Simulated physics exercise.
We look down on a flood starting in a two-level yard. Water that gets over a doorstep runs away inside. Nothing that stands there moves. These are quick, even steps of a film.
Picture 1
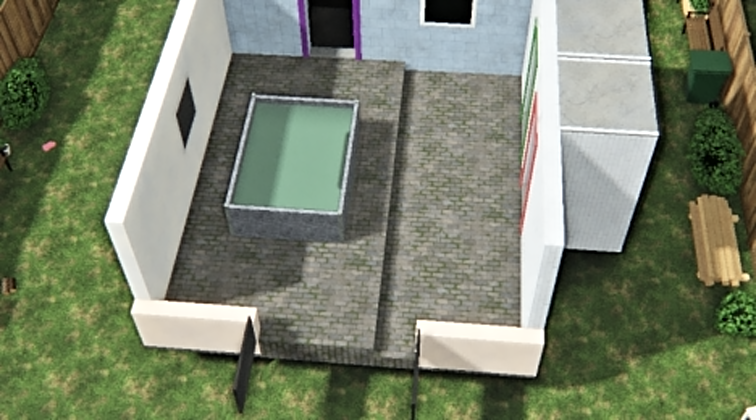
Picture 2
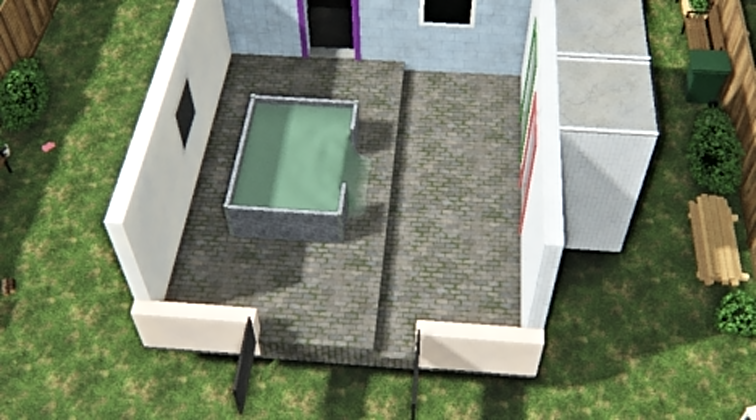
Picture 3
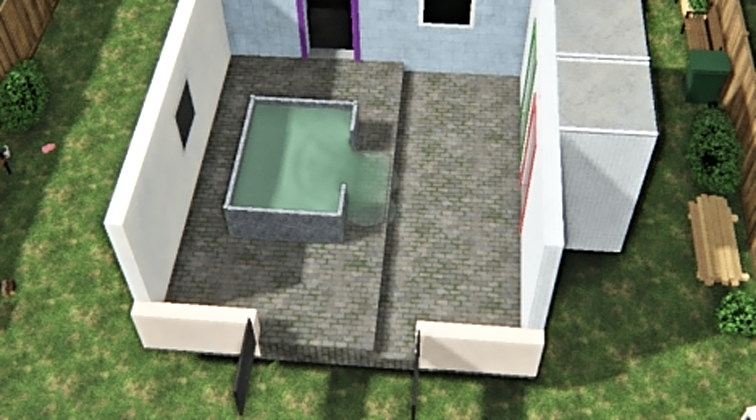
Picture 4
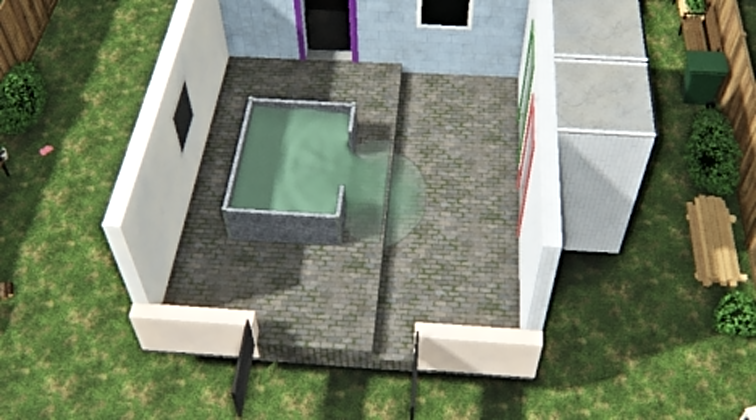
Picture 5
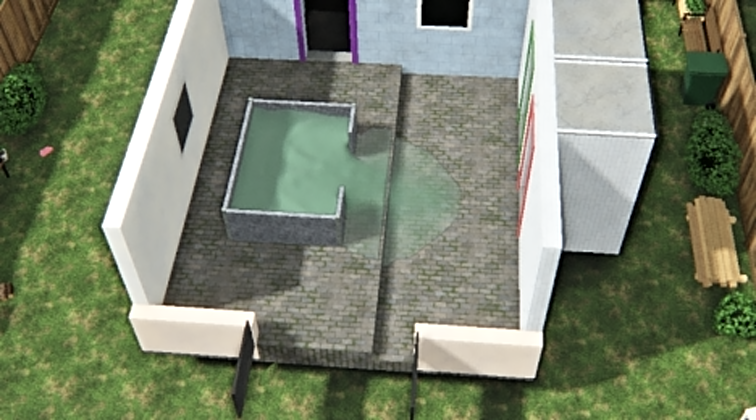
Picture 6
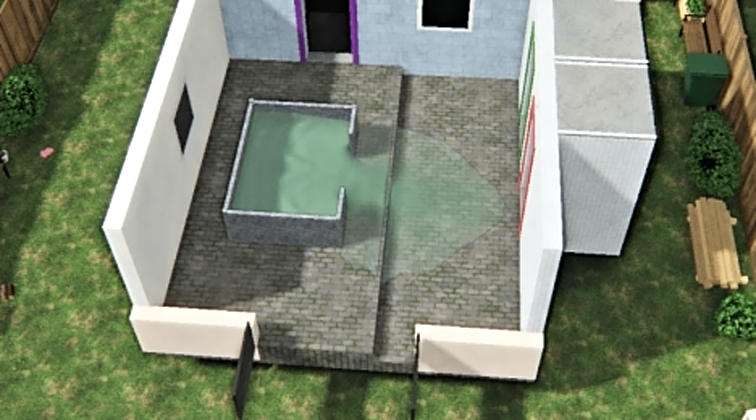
Green water pours through a gap in the right side of a raised rectangular tank in a walled, paved yard, then fans out rightward across the step and over the paving toward the right-hand wall.
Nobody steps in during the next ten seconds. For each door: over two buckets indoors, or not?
In the end: The purple door stays under that; the red door takes more than that; the green door stays under that.
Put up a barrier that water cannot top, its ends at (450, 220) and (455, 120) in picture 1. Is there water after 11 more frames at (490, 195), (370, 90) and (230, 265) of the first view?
As listed: Not flooded, no water, dry.
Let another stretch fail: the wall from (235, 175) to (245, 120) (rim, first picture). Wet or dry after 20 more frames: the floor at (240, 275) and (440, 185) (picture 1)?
One after the other: Awash, no water.
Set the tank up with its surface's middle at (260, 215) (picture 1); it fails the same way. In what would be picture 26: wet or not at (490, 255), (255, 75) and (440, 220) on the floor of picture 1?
One after the other: Awash, free of water, under water.
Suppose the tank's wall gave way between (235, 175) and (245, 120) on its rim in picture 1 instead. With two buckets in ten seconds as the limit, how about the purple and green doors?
My reading: The purple door takes more; the green door lets less in.
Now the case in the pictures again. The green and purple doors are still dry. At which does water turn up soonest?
It is the green door.
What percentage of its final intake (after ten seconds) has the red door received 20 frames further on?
About 85 per cent.
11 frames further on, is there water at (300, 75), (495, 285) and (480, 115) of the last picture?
In turn: Free of water, wet, covered.
A moment on, water covers 35 % of the floor; the purple door not reached, the red door over two buckets in, the green door wet at the sill, nothing in.
Next, water covers 45 % of the floor; the purple door not reached, the red door far over two buckets in, the green door wet at the sill, nothing in.
Then, water covers 50 % of the floor; the purple door not reached, the red door far over two buckets in, the green door wet at the sill, nothing in.
Later, water covers 50 % of the floor; the purple door not reached, the red door far over two buckets in, the green door wet at the sill, nothing in.
In the end, water covers 50 % of the floor; the purple door not reached, the red door far over two buckets in, the green door wet at the sill, nothing in.
